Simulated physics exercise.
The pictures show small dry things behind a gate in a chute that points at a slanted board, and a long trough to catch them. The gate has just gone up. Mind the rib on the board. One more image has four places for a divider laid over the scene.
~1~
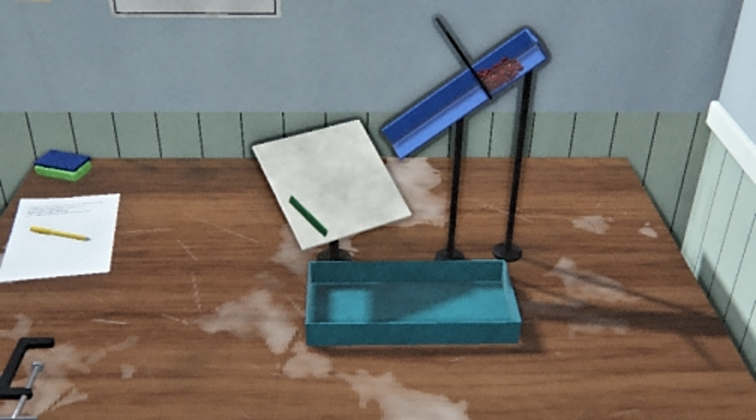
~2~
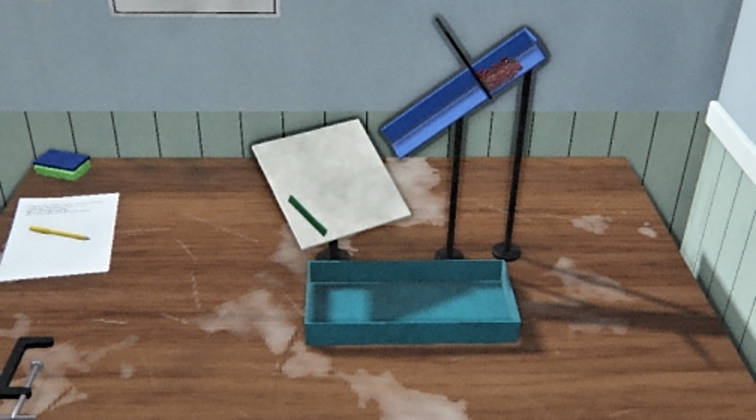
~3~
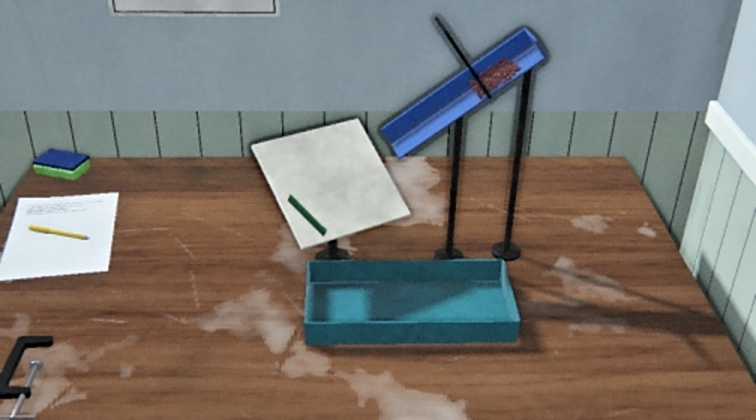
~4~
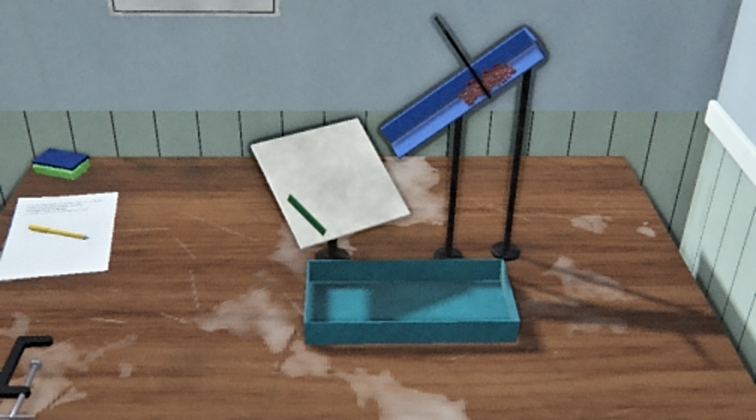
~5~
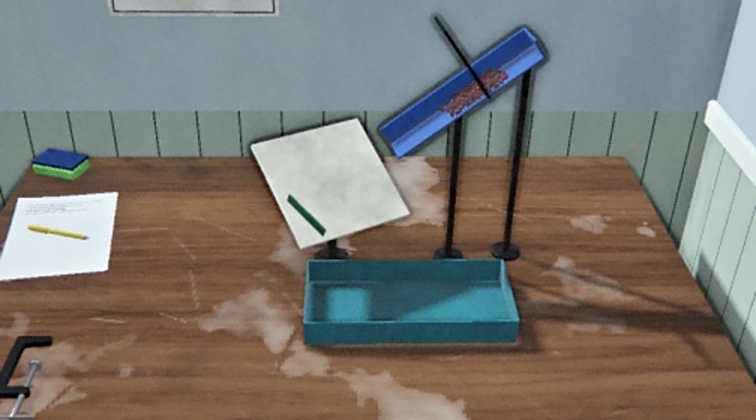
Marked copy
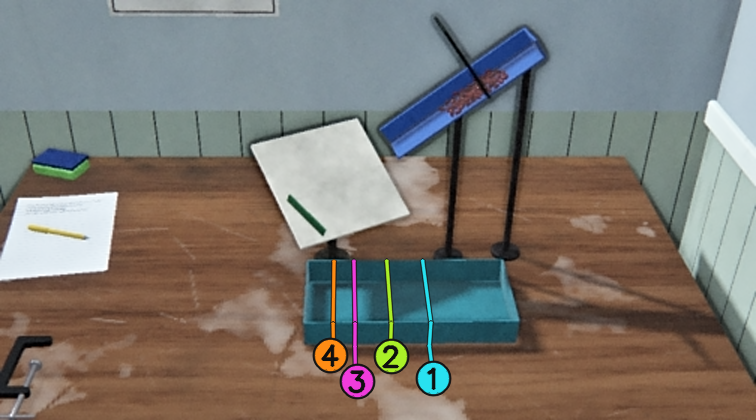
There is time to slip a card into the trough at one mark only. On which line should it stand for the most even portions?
3 is best.
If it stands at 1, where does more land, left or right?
More lands on the left.
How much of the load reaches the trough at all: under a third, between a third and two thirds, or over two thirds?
Over two thirds.
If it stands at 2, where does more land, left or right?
The left side.
On the marked copy, line 1 crosses the front rim at (430, 321); line 2 crosses the front rim at (391, 322); line 3 crosses the front rim at (355, 322); line 4 crosses the front rim at (333, 322).
With 1, of what is caught, the whole lot on the left of the divider, none at all on the right.
With 2, of what is caught, all but a few on the left of the divider, a small share on the right.
With 3, of what is caught, close to two thirds on the left of the divider, close to a third on the right.
With 4, of what is caught, a small share on the left of the divider, all but a few on the right.
